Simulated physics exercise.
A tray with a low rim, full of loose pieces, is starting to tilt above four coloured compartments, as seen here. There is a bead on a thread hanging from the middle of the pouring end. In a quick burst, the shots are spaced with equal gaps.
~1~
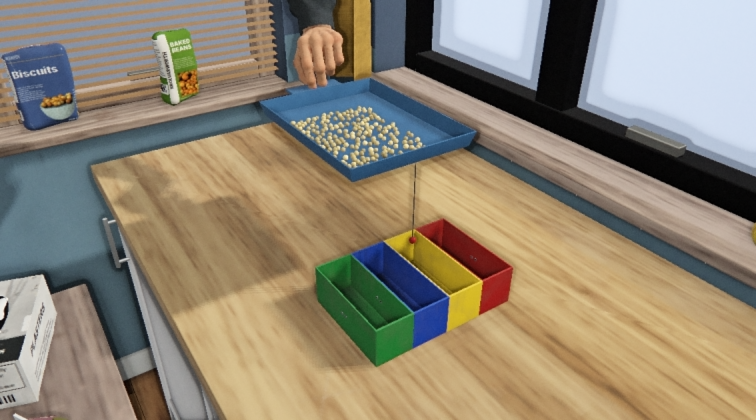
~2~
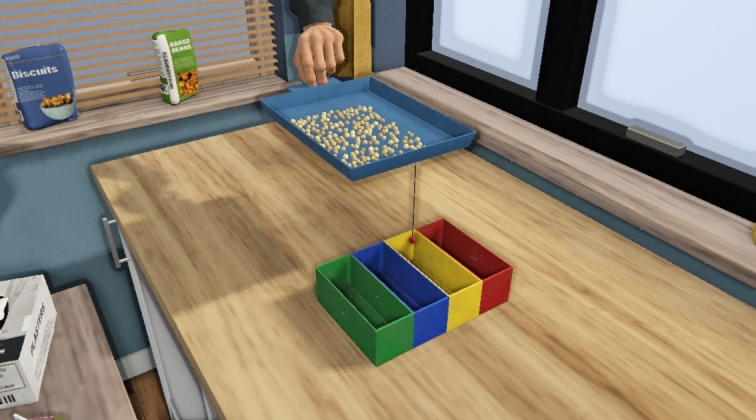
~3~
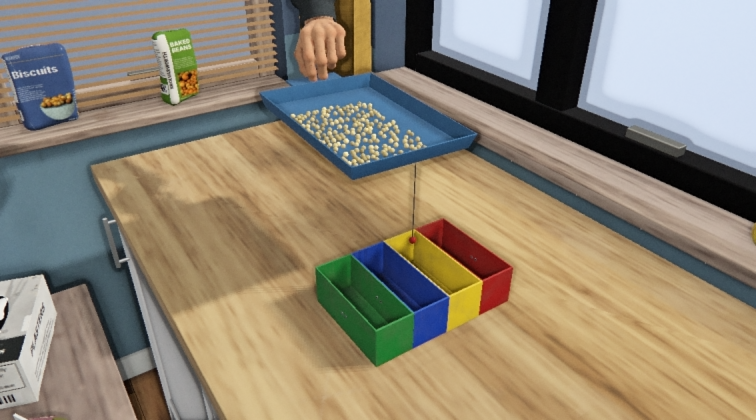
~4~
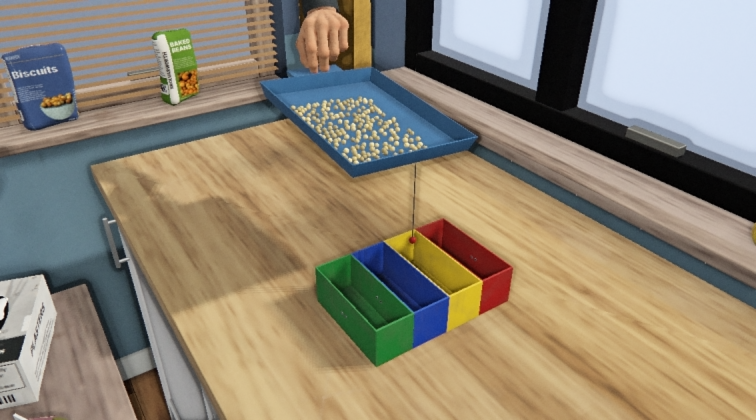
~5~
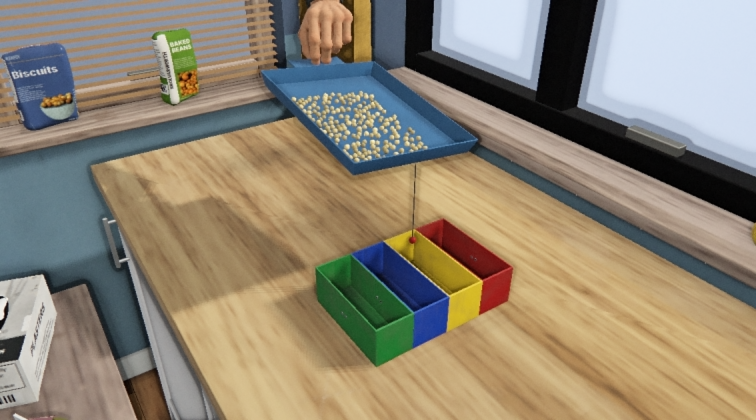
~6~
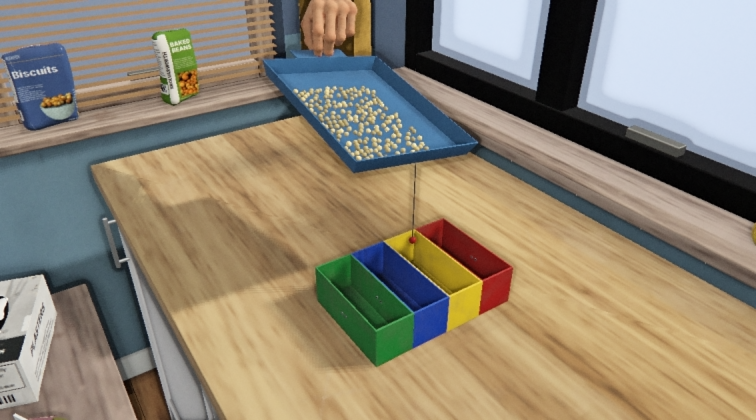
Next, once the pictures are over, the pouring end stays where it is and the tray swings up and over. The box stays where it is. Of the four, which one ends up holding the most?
The red one.
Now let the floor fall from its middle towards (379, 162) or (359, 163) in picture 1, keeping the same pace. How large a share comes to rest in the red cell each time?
0 and 0 per cent, in that order.
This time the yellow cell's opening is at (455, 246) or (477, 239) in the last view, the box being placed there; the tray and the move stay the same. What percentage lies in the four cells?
First 100 %, then 100 %.
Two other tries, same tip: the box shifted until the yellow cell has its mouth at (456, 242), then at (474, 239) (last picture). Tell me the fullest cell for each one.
Try 1 - that yellow cell; try 2 - the yellow cell.
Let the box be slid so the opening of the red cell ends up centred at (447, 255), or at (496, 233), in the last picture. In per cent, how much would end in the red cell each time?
0 %, then 10 %.
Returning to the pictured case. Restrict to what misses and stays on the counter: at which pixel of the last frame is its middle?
Close to (500, 253).
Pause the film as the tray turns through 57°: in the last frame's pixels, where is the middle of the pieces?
The load is centred near (441, 153).
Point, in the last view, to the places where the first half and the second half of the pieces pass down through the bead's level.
Early-half point (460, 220); late-half point (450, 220).
Shortly afterwards, tray tipped steeply; all but a few on the tray; a little falling or outside the box.
Next, tray tipped right over; near half on the tray; a little in the red cell; near a third falling or outside the box.
Some moments later, tray tipped past a quarter turn; near two thirds in the red cell; near a third falling or outside the box.
In the end, tray tipped past a quarter turn; near two thirds in the red cell; none at all in the green cell; none at all in the blue cell; none at all in the yellow cell; near a third outside the box.
